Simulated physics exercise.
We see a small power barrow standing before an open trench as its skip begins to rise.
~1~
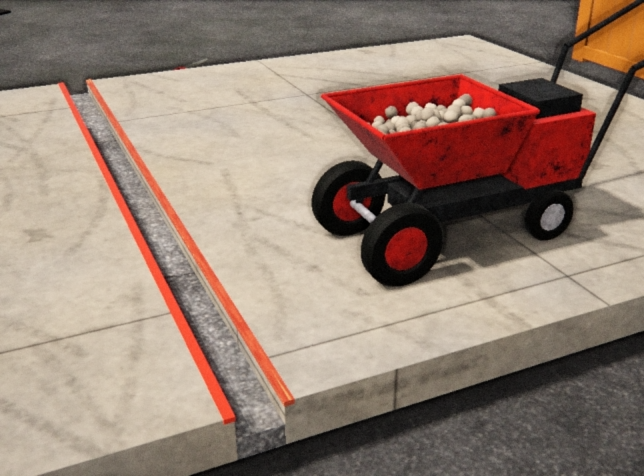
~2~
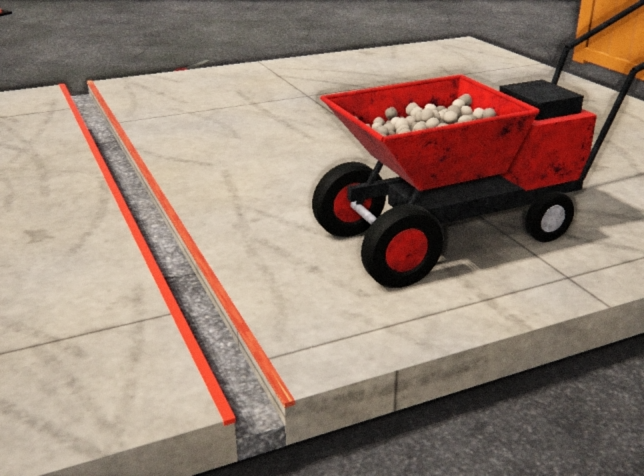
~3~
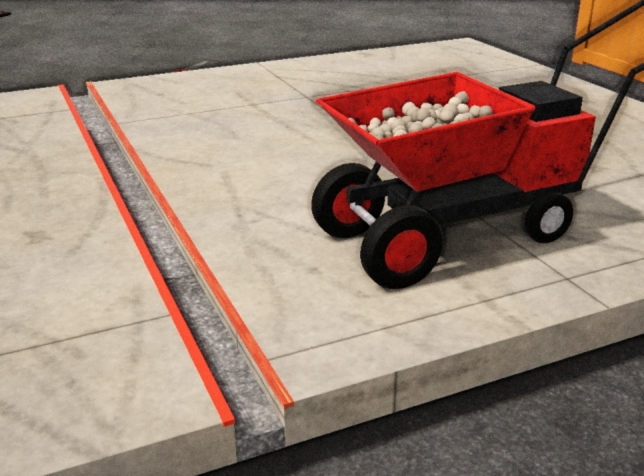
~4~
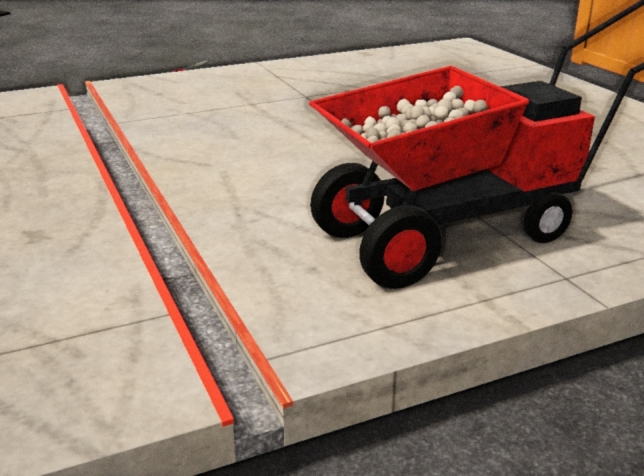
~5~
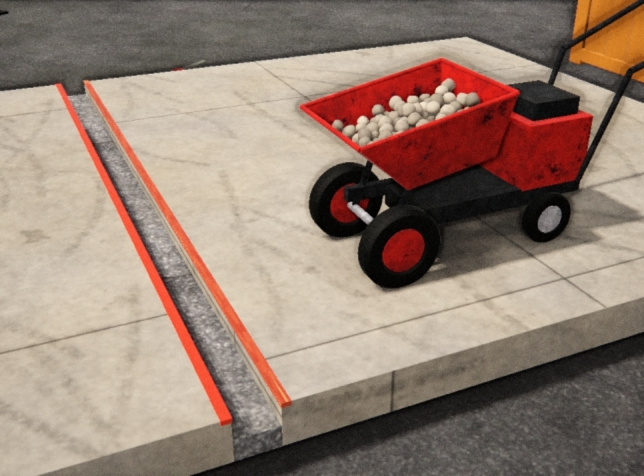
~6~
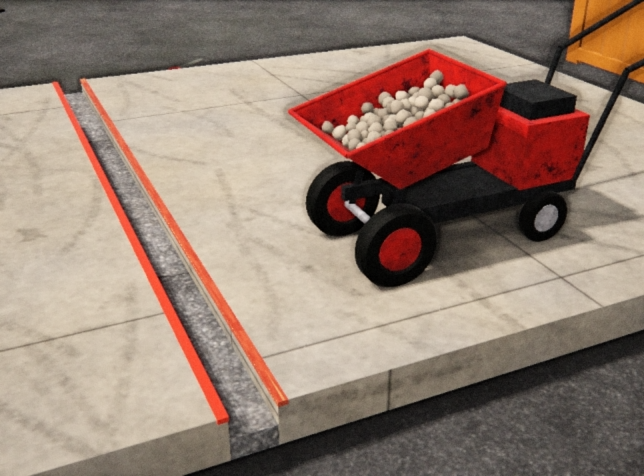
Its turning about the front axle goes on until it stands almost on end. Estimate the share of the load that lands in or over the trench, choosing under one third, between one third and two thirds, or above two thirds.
Trench gets a third to two thirds.
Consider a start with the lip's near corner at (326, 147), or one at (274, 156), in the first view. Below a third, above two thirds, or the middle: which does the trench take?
Try 1, the middle third; try 2, below one third.
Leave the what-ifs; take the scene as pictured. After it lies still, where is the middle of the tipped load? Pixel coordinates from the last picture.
Resting centre, last picture - approx. (206, 288).
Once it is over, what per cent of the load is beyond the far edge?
It works out to roughly 5 percent.
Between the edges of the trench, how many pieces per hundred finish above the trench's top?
I'd estimate around 25 %.
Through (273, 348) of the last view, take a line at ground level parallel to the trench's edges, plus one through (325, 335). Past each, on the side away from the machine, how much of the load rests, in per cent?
Some 70 and some 100 per cent, respectively.
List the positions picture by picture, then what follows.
In the first picture, lip of the skip (384, 137), level; top of the load (434, 128), river pebbles; first edge of the trench (259, 352); far edge (204, 367), the trench under half as wide as the skip, and about half as deep as wide.
In the second picture, lip of the skip (383, 139), level; top of the load (434, 128).
In the third picture, lip of the skip (378, 143), tipped barely; top of the load (431, 128).
In the fourth picture, lip of the skip (371, 146), tipped a little; top of the load (441, 113).
In the fifth picture, lip of the skip (360, 150), tipped a little; top of the load (433, 108).
In the sixth picture, lip of the skip (347, 156), tipped clearly; top of the load (422, 103); first edge of the trench (253, 353); far edge (197, 367).
Just after the last frame, skip tipped steeply; every one in the skip.
A moment on, skip tipped steeply; the larger part in the skip; about a tenth short of the trench; just a few in or heaped over the trench; just a few falling.
Further on, skip tipped right over; about a tenth in the skip; roughly half short of the trench; roughly a third in or heaped over the trench; just a few beyond it.
When it is over, skip tipped right over; roughly half short of the trench; roughly half in or heaped over the trench; about a tenth beyond it.
